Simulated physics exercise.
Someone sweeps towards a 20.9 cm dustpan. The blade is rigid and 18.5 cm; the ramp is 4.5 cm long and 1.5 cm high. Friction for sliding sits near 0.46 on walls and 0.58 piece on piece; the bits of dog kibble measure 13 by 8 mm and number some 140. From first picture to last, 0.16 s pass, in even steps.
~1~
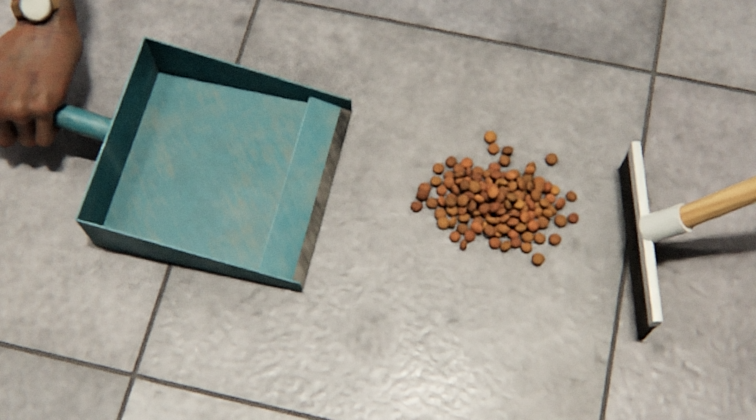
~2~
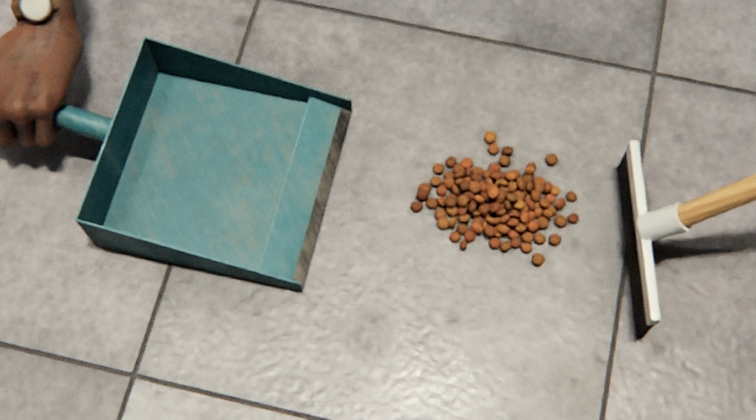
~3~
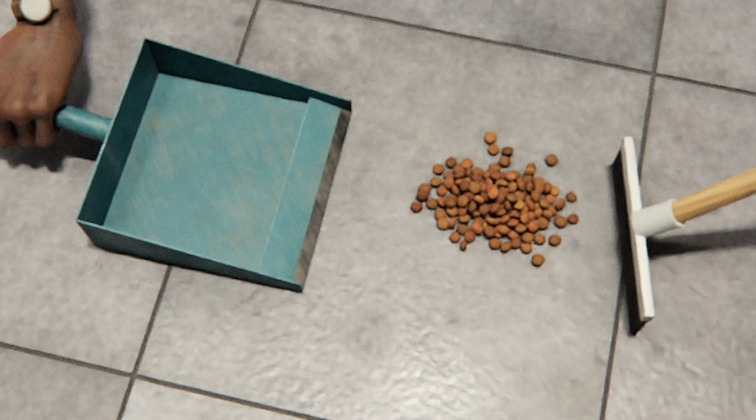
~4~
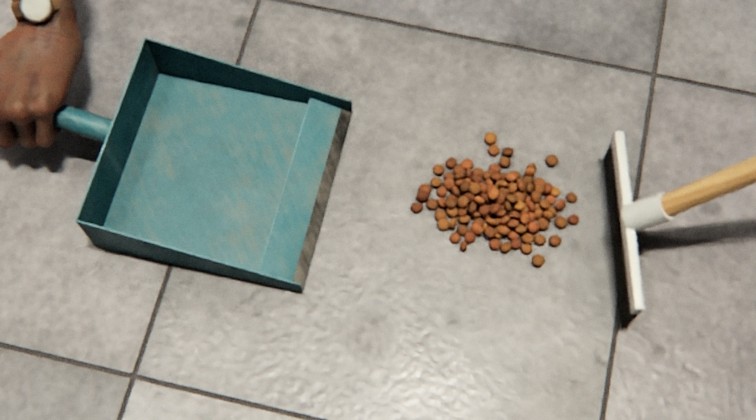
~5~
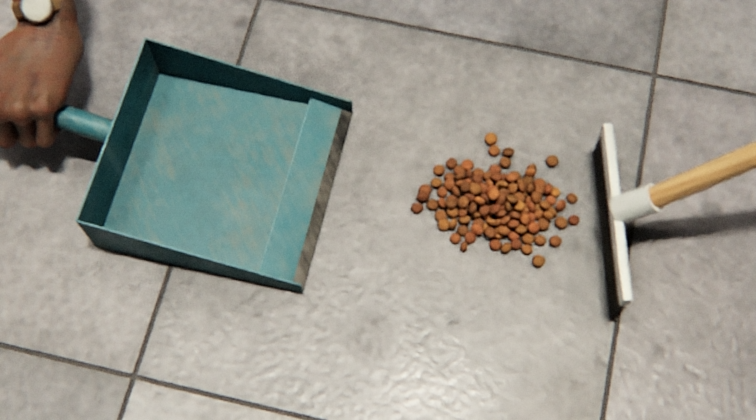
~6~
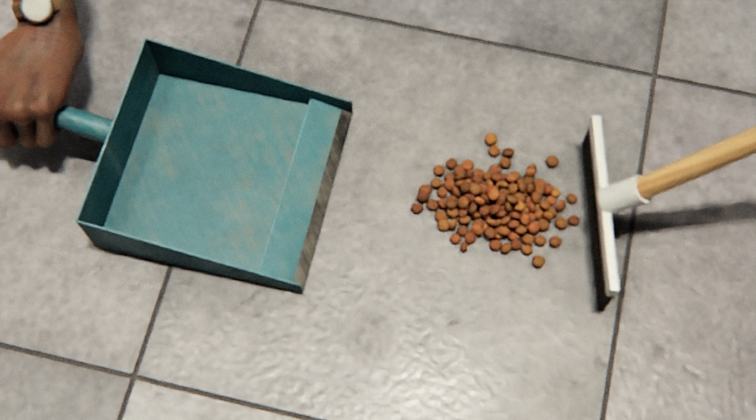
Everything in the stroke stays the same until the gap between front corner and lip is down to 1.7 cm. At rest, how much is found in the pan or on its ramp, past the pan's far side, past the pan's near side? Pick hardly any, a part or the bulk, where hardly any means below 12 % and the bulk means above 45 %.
In the pan or on its ramp: Hardly any; past the pan's far side: A part; past the pan's near side: Hardly any.
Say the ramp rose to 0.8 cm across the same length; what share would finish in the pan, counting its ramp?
I'd put it near 0 per cent, ramp counted.
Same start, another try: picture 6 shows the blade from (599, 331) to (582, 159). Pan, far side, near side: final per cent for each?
Pan 15; far 0; near 10.
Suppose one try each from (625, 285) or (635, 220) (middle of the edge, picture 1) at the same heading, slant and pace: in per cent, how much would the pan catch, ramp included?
Estimates: 0 percent and 0 percent.
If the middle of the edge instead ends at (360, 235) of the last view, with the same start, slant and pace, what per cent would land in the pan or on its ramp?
I'd expect around 20 per cent.
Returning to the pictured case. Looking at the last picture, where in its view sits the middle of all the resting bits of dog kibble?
Resting centre estimate: Around (396, 178).
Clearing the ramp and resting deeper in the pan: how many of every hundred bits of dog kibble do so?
Around 0 in a hundred.
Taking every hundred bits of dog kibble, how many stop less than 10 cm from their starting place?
About 55 %.
Then, 0.28 s after the last picture, middle of the blade 16 cm from the lip; 0 % over the lip, far side 5 %, near side 0 %.
Then, 0.47 s after the last picture, middle of the blade 8 cm from the lip; 0 % over the lip, far side 15 %, near side 0 %.
Then, 0.77 s after the last picture, middle of the blade 4 cm from the lip; 0 % over the lip, far side 20 %, near side 0 %.
In the end, pan 0 %, far side 20 %, near side 0 %, in front of the lip or behind the blade 80 %.
